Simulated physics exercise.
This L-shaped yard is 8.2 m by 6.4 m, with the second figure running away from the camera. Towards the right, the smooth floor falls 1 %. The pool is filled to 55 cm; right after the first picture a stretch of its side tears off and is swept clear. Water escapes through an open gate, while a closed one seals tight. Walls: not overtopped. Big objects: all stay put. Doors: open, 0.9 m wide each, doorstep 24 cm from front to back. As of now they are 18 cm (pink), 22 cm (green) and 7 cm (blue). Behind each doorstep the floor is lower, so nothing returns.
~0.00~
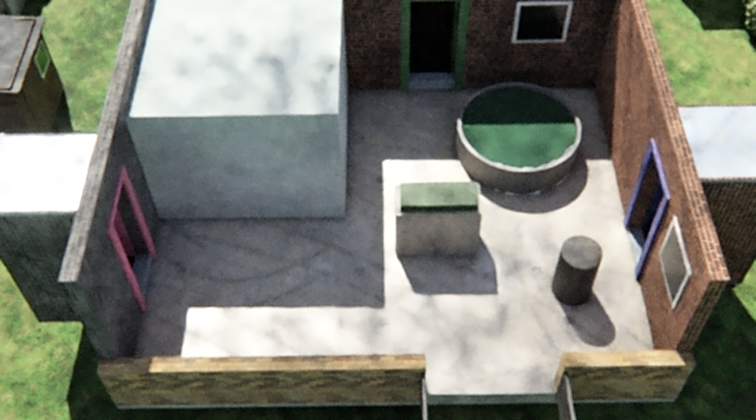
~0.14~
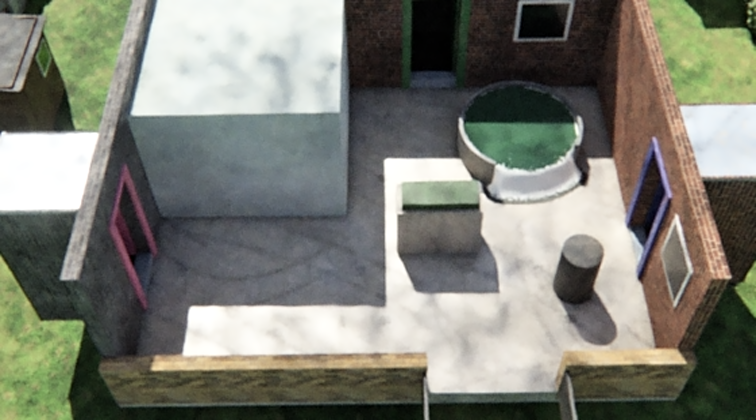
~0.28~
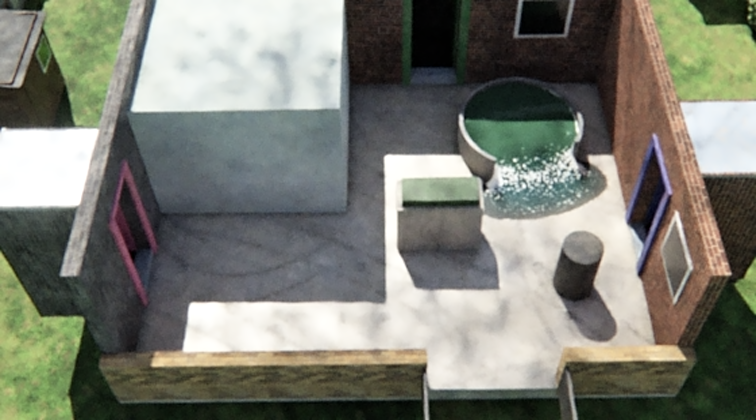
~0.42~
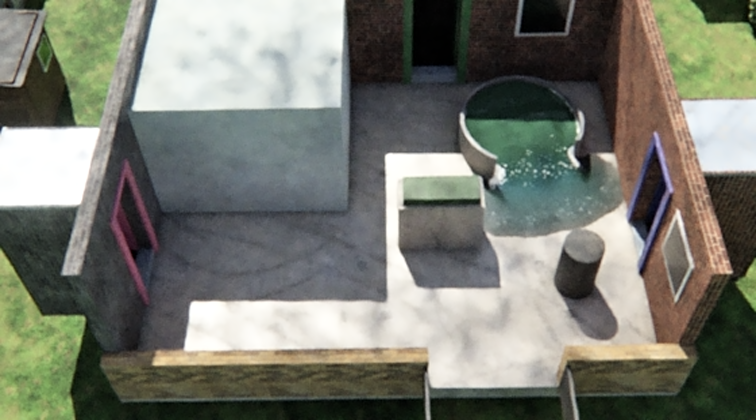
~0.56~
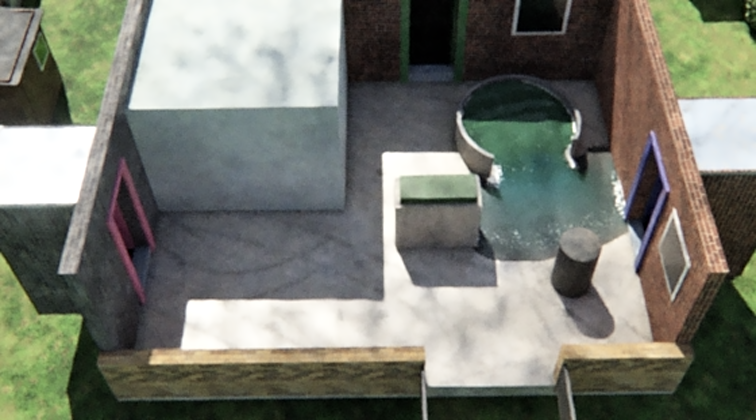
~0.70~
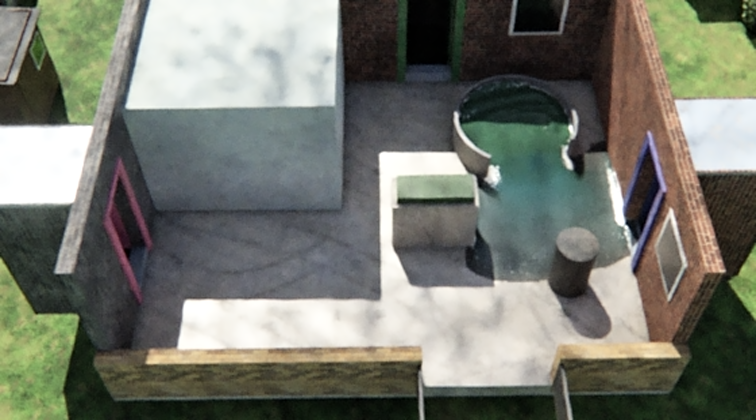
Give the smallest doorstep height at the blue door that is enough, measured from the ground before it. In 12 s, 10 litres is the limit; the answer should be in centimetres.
Roughly 18 cm.
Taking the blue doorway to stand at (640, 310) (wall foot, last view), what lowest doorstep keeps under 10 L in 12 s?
Roughly 16 cm, give or take.
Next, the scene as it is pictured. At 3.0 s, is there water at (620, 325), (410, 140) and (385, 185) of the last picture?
Point by point: Soaked, then bone dry, then bone dry.
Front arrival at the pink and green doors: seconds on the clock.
Pink 7.5 s, green not in the 12 s.
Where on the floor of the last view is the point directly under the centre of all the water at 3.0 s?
The water is centred around (542, 229) in the last picture's pixels.
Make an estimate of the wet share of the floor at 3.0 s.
Roughly 35 percent of the floor.
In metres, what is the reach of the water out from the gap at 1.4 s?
Distance from gap: Approx. 4.0 m.
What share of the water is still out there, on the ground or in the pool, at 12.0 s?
Roughly 62 percent of the water remains.
After 1.4 s water covers 25 % of the floor, deepest (30 cm) near (564, 264); 15 cm at the blue door, 10 litres in over its 7 cm doorstep.
After 3.0 s water covers 35 % of the floor, deepest (28 cm) near (637, 360); 16 cm at the blue door, 78 litres in over its 7 cm doorstep.
After 12.0 s water covers 90 % of the floor, deepest (6 cm) near (592, 103); 5 cm at the blue door, 145 litres in over its 7 cm doorstep.
At the blue door as built, the water arrived by 0.7 s and peaked near 19 cm at 2.4 s.
With a doorstep of 15.5 cm, 22 litres would have come in within the 12 s; with 20.5 cm, 3 litres. So under 10 litres takes about 18 cm.
